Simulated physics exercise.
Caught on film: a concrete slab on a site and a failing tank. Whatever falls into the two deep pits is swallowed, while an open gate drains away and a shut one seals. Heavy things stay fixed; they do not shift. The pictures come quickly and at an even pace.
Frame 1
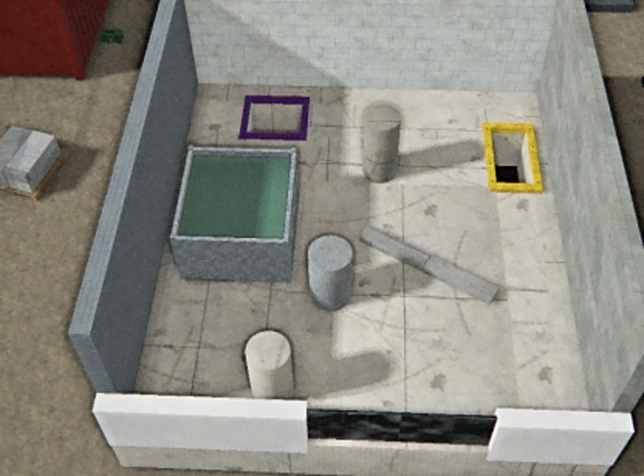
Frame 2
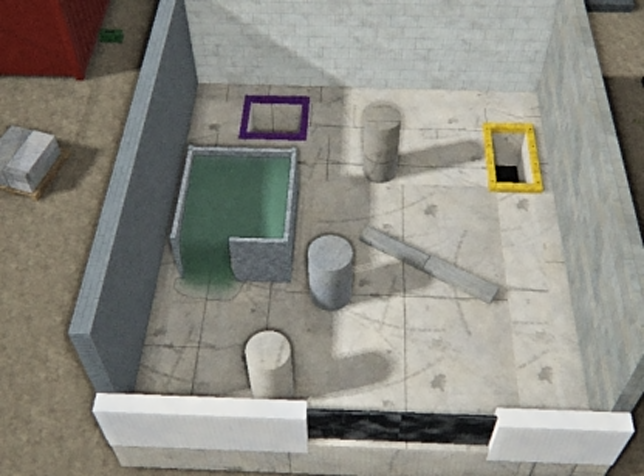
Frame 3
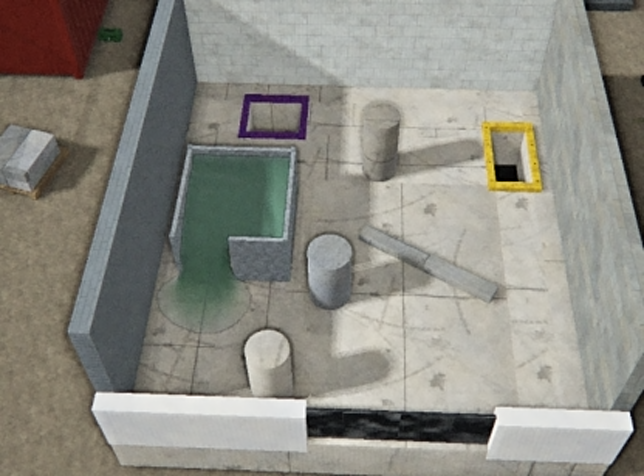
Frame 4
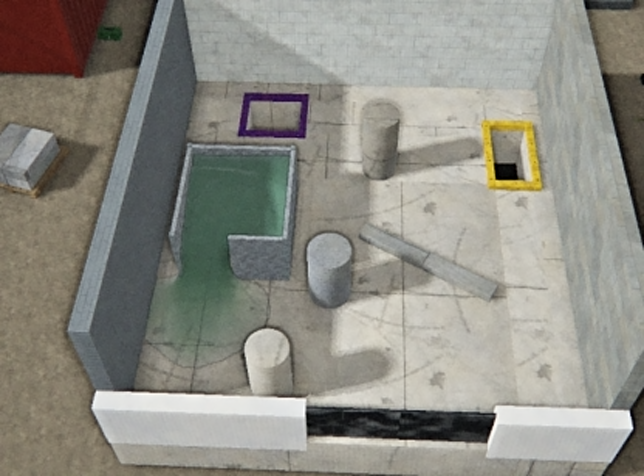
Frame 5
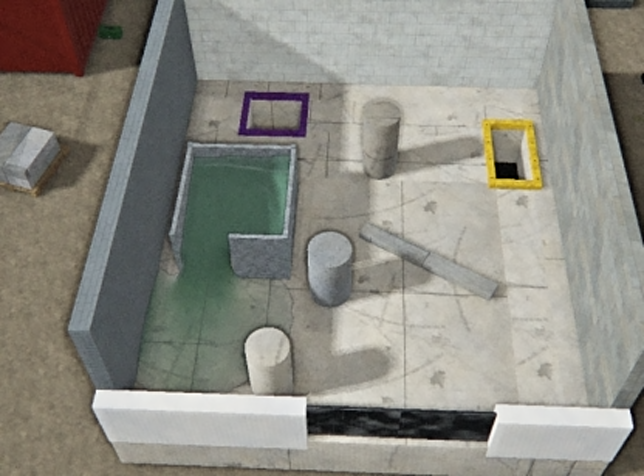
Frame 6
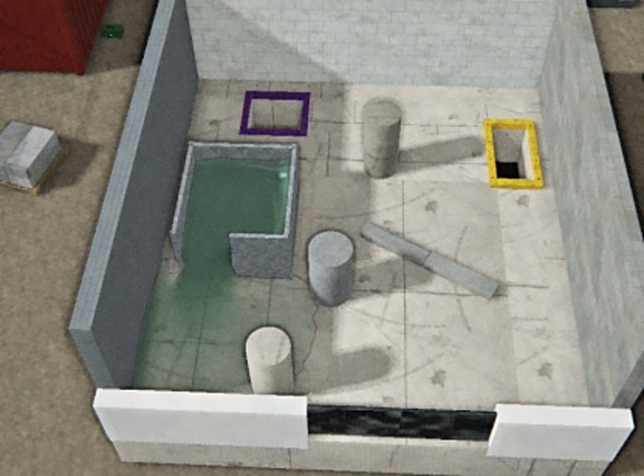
Green water pours from a gap in the tank's front and spreads across the slab.
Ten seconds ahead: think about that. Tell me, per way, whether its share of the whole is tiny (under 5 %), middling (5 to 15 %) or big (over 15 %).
The gate gets a mere sliver - short of five per cent, the yellow pit gets a mere sliver - short of five per cent, the purple pit gets a mere sliver - short of five per cent.
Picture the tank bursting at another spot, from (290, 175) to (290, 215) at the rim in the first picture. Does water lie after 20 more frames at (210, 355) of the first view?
Check at the given point: Unwetted.
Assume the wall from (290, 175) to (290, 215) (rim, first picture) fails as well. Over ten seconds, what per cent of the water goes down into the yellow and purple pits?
In per cent: Yellow 12, purple 0.
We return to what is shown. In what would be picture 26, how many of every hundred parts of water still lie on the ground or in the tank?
Estimate: 100 %.
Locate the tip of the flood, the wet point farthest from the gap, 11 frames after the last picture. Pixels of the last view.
I would point to (520, 431).
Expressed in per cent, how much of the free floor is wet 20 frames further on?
I reckon around 45 %.
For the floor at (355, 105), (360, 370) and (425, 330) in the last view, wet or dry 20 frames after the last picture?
Taking them as listed, I'd call them high and dry, soaked through and soaked through.
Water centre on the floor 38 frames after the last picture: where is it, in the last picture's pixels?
The water's middle lies around (340, 297).
A moment on, water covers 15 % of the floor; the gate 0 %, the yellow pit 0 %, the purple pit 0 %.
Next, water covers 25 % of the floor; the gate 0 %, the yellow pit 0 %, the purple pit 0 %.
Then, water covers 45 % of the floor; the gate 0 %, the yellow pit 0 %, the purple pit 0 %.
Later, water covers 70 % of the floor; the gate 0 %, the yellow pit 0 %, the purple pit 0 %.
In the end, water covers 90 % of the floor; the gate 0 %, the yellow pit 1 %, the purple pit 0 %.
